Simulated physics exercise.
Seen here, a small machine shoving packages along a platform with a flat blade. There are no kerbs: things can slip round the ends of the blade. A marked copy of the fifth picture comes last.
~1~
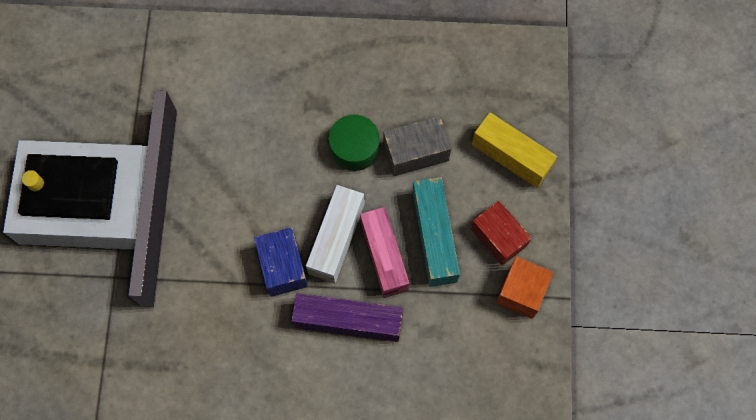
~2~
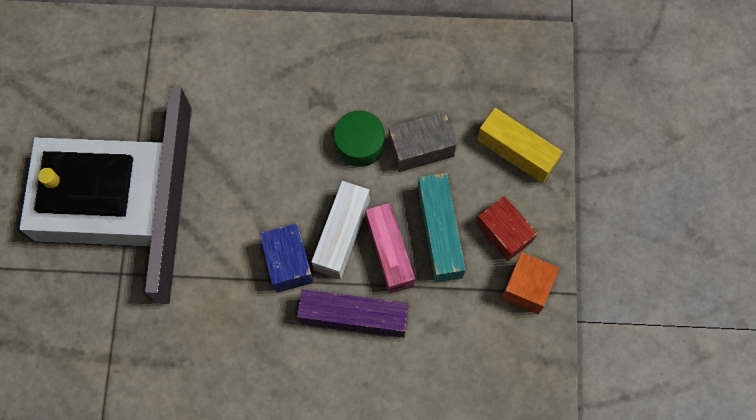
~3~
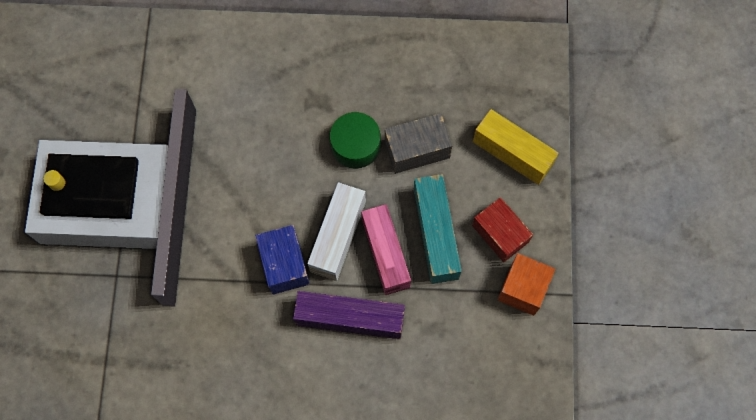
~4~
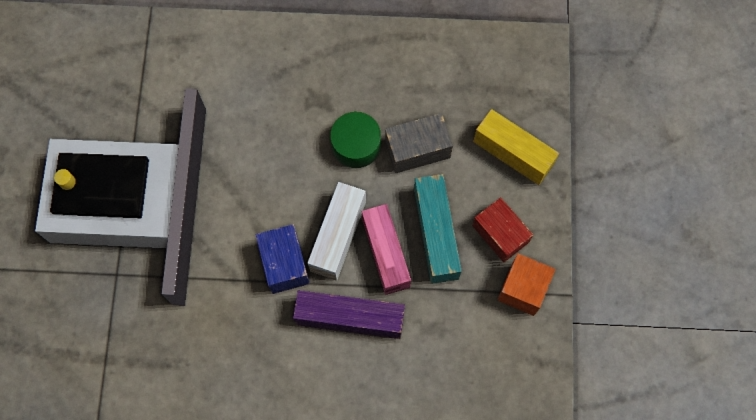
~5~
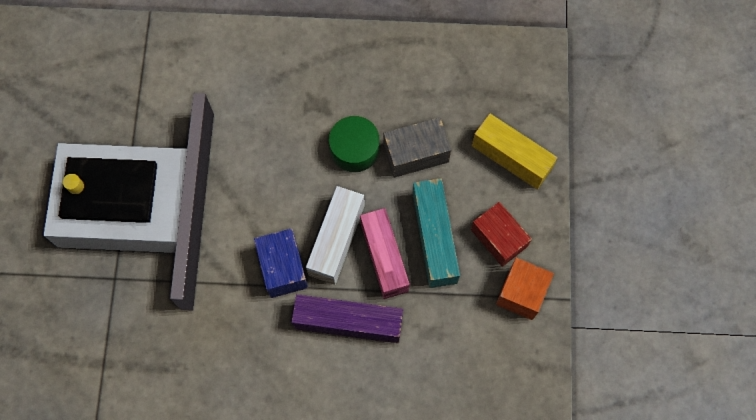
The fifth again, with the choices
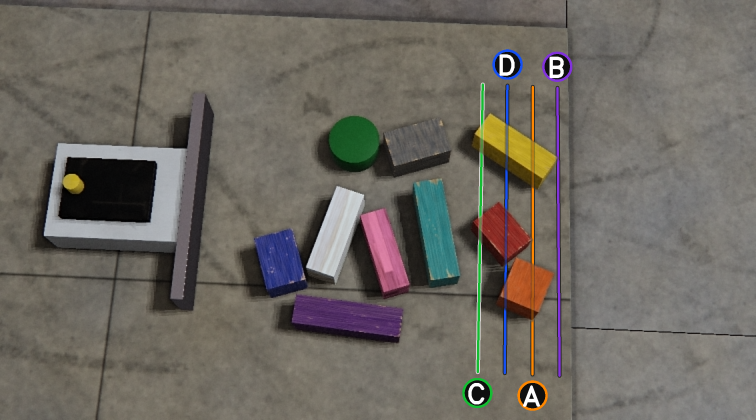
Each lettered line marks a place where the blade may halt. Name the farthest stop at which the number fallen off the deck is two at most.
C.
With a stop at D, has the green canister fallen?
By then, no.
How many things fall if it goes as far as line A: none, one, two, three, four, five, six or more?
In all, six or more.
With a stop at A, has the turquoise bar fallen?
Yes.
On the marked copy, A at (533, 224); B at (558, 225); C at (480, 222); D at (506, 223).
Following C. Soon after the start, robot (220, 194); blue crate (317, 268); white stick (351, 236).
Later, robot (323, 199); yellow bar (536, 149); red crate (531, 222).
In the end, robot (405, 202); yellow bar over the edge; red crate over the edge; two fallen.
As for the rest, A drops seven; B drops nine; D drops five.
